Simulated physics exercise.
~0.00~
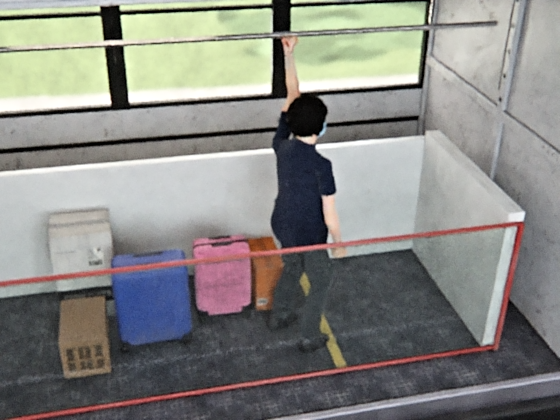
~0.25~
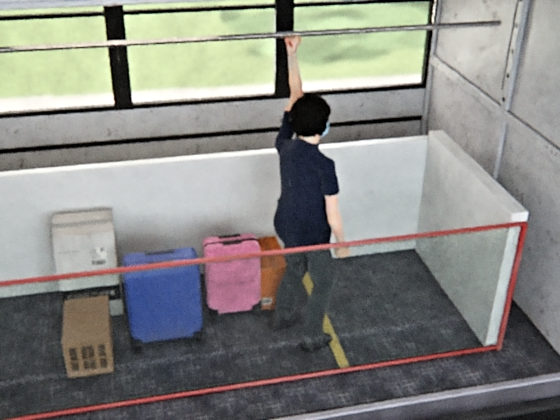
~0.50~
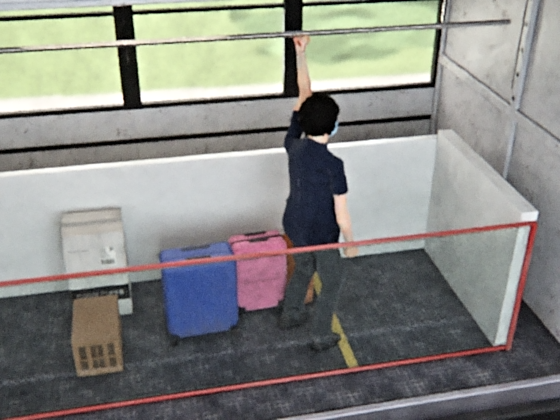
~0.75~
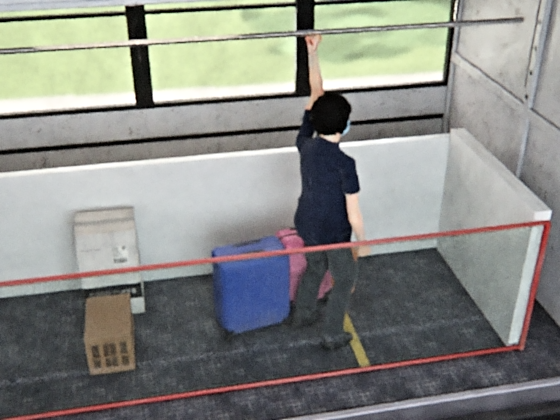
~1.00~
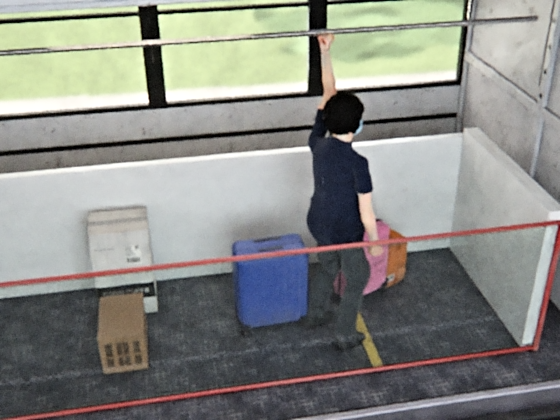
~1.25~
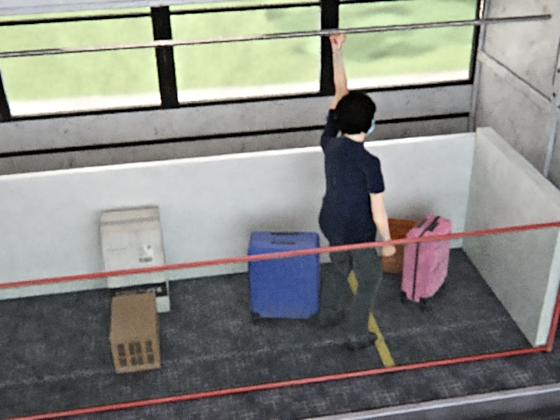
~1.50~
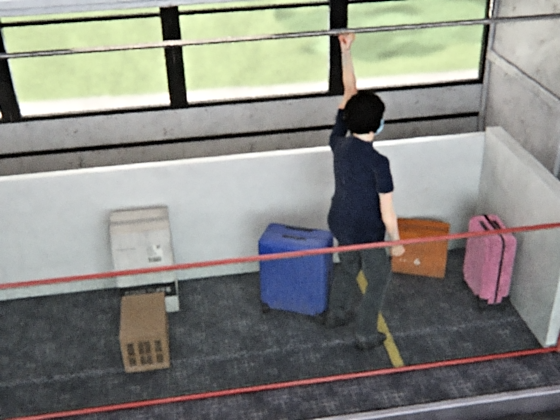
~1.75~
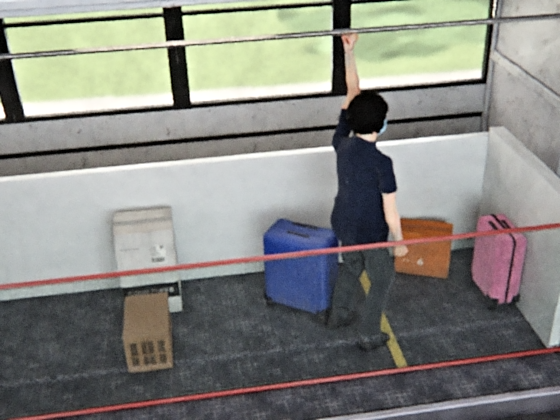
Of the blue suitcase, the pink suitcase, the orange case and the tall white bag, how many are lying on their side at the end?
None of them are lying on their side. All four are still upright at the end.
